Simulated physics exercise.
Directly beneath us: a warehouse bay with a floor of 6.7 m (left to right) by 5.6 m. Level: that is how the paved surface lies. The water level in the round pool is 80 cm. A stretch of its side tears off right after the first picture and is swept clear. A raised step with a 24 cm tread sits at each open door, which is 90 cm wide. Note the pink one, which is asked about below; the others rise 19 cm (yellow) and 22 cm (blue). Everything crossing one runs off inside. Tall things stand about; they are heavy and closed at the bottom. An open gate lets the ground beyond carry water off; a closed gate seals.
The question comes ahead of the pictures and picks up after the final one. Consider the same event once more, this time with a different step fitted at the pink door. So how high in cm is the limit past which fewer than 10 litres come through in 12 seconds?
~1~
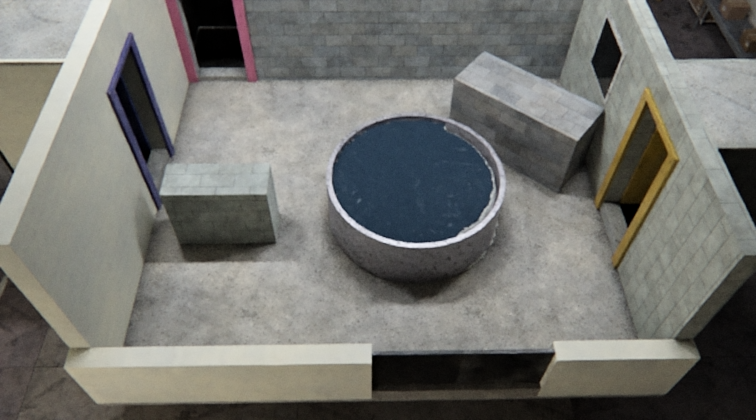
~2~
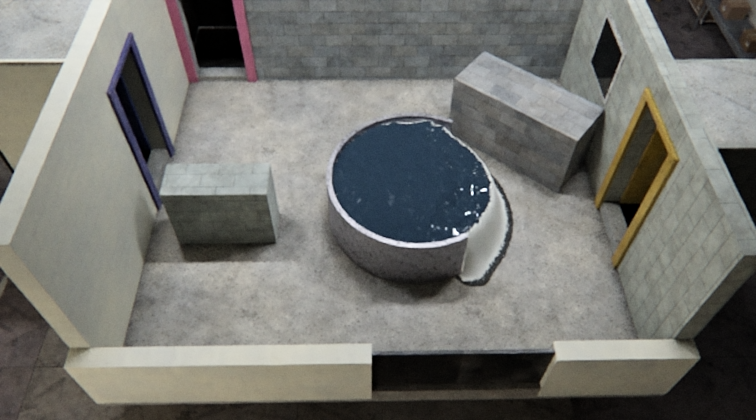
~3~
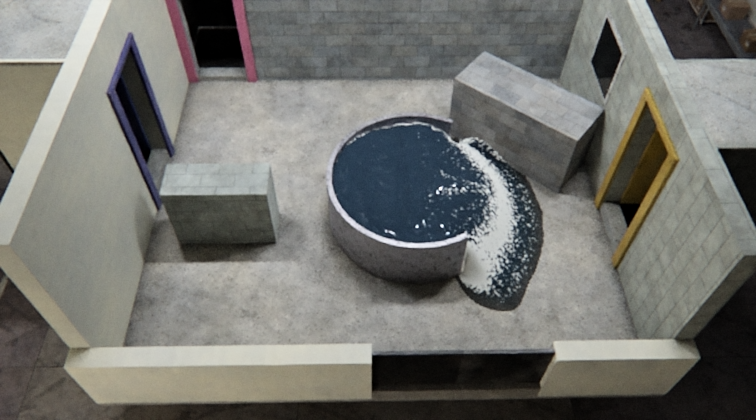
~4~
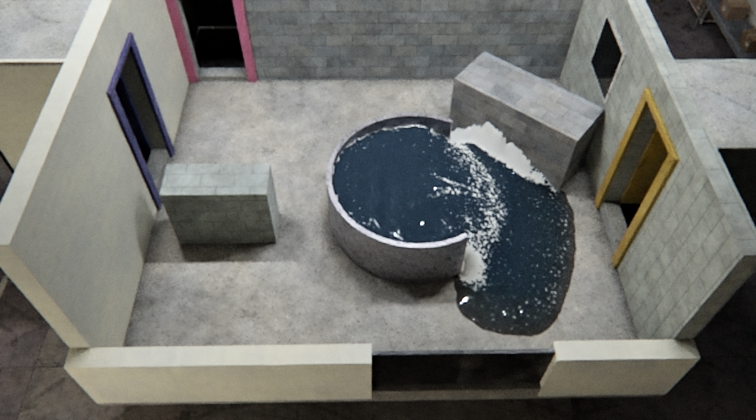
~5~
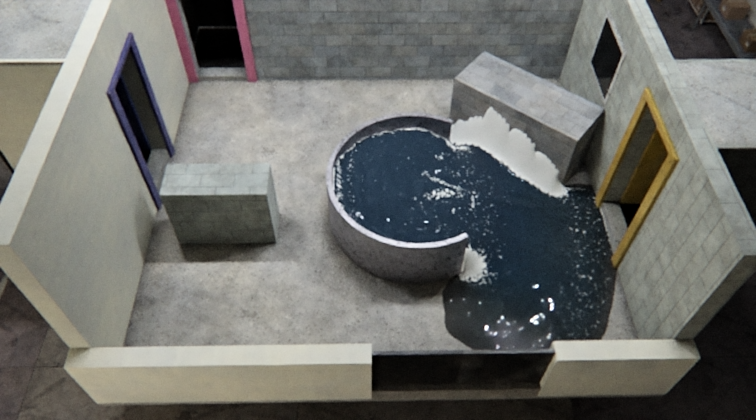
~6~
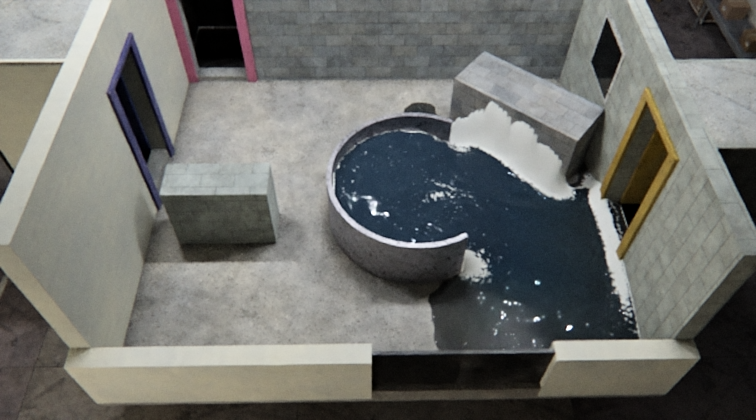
The limit is about 11 cm.
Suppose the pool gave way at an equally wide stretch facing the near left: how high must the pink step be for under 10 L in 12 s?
You'd want it roughly 33 centimetres tall.
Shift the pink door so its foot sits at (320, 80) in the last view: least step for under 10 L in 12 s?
It needs roughly 9.0 cm.
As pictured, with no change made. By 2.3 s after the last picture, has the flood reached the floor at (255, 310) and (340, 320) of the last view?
Spot one: Bone dry, spot two: Awash.
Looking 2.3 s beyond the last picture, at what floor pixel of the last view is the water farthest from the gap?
(190, 81).
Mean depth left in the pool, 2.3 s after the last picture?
Roughly 17 cm.
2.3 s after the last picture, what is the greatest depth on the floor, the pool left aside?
Around 40 centimetres.
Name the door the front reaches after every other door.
That's the blue door.
Then, 0.7 s after the last picture water covers 30 % of the floor, deepest (58 cm) near (614, 261); it has not reached the pink door.
Then, 2.3 s after the last picture water covers 65 % of the floor, deepest (40 cm) near (642, 355); 5 cm at the pink door, 0 litres in over its 10 cm step.
Then, 11.3 s after the last picture water covers 100 % of the floor, deepest (14 cm) near (556, 143); 10 cm at the pink door, 18 litres in over its 10 cm step.
At the pink door as built, the water peaked near 15 cm, 6.9 s after the last picture.
Run again over the same 12 s with other heights there, 23 litres in over 9.5 cm, 4 litres over 12.5 cm. The limit of 10 litres is kept from about 11 cm up.
